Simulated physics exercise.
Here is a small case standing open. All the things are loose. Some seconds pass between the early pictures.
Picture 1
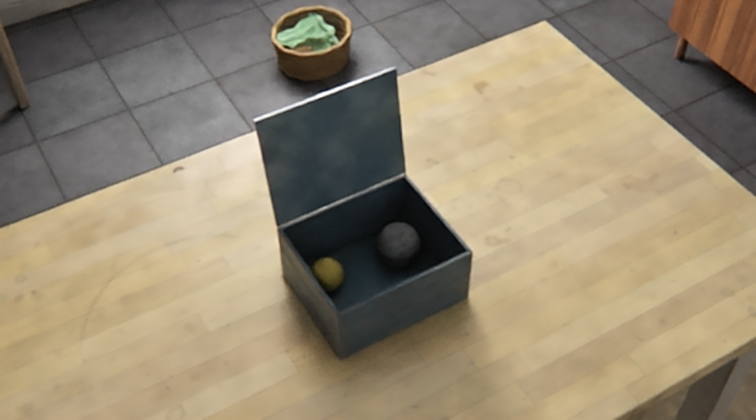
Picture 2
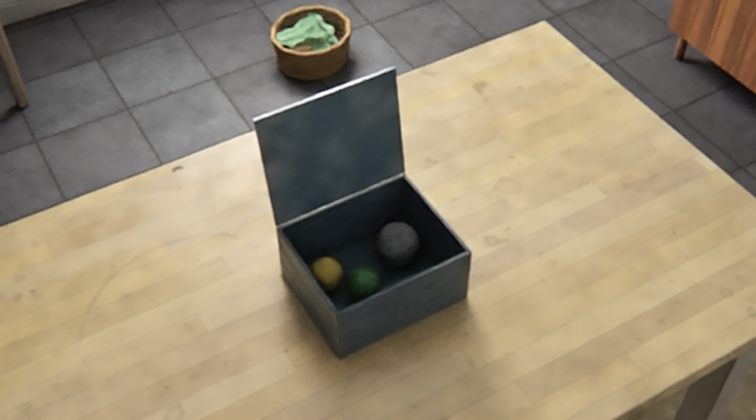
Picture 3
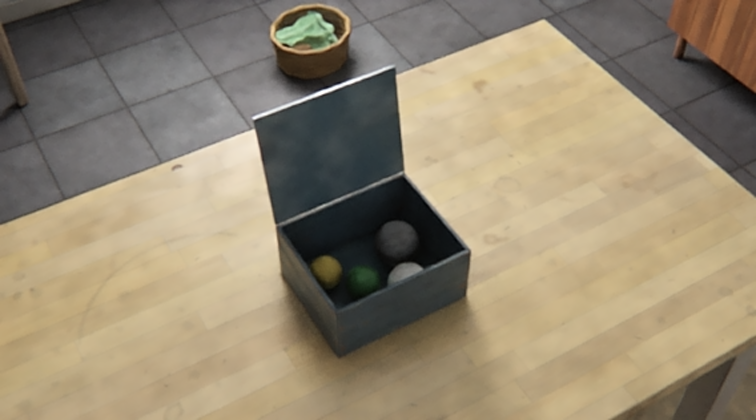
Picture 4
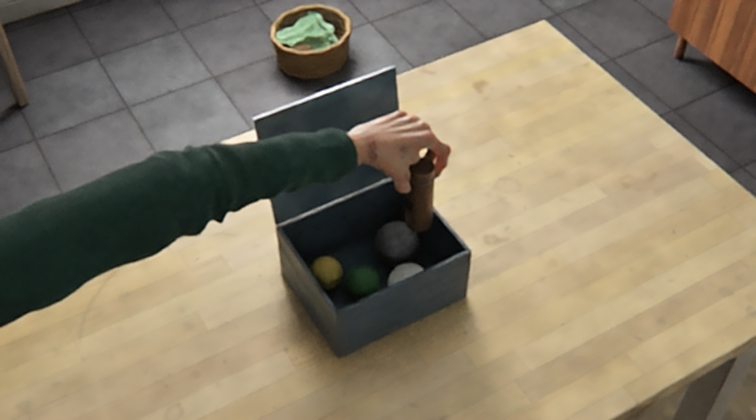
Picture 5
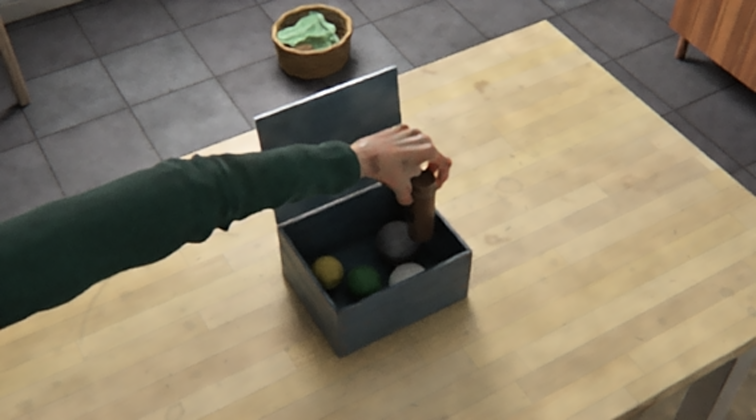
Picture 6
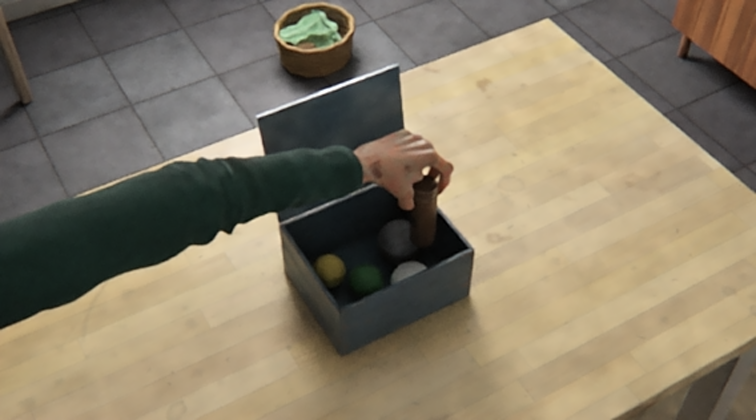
In an open case, green and white objects appear, then a hand lowers a brown shaker.
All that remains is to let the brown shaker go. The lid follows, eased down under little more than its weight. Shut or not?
In the end the lid will not close.
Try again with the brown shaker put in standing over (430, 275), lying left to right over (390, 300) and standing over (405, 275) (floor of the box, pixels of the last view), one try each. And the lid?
First, it is held up; second, it sits on the rim; third, it sits on the rim.
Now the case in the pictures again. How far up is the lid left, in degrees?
About 6°.
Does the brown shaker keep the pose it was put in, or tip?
It keeps its pose.
Then, 1.20 s after the last picture, lid starting down; brown shaker tipped 5° from how it was near (441, 256).
Then, 2.00 s after the last picture, lid 32° above the rim; brown shaker slid well along near (439, 255).
At rest, lid 7° above the rim; moved from the start, brown shaker; the other 4 in place. Seen from the same camera at the end, brown shaker near (439, 254).
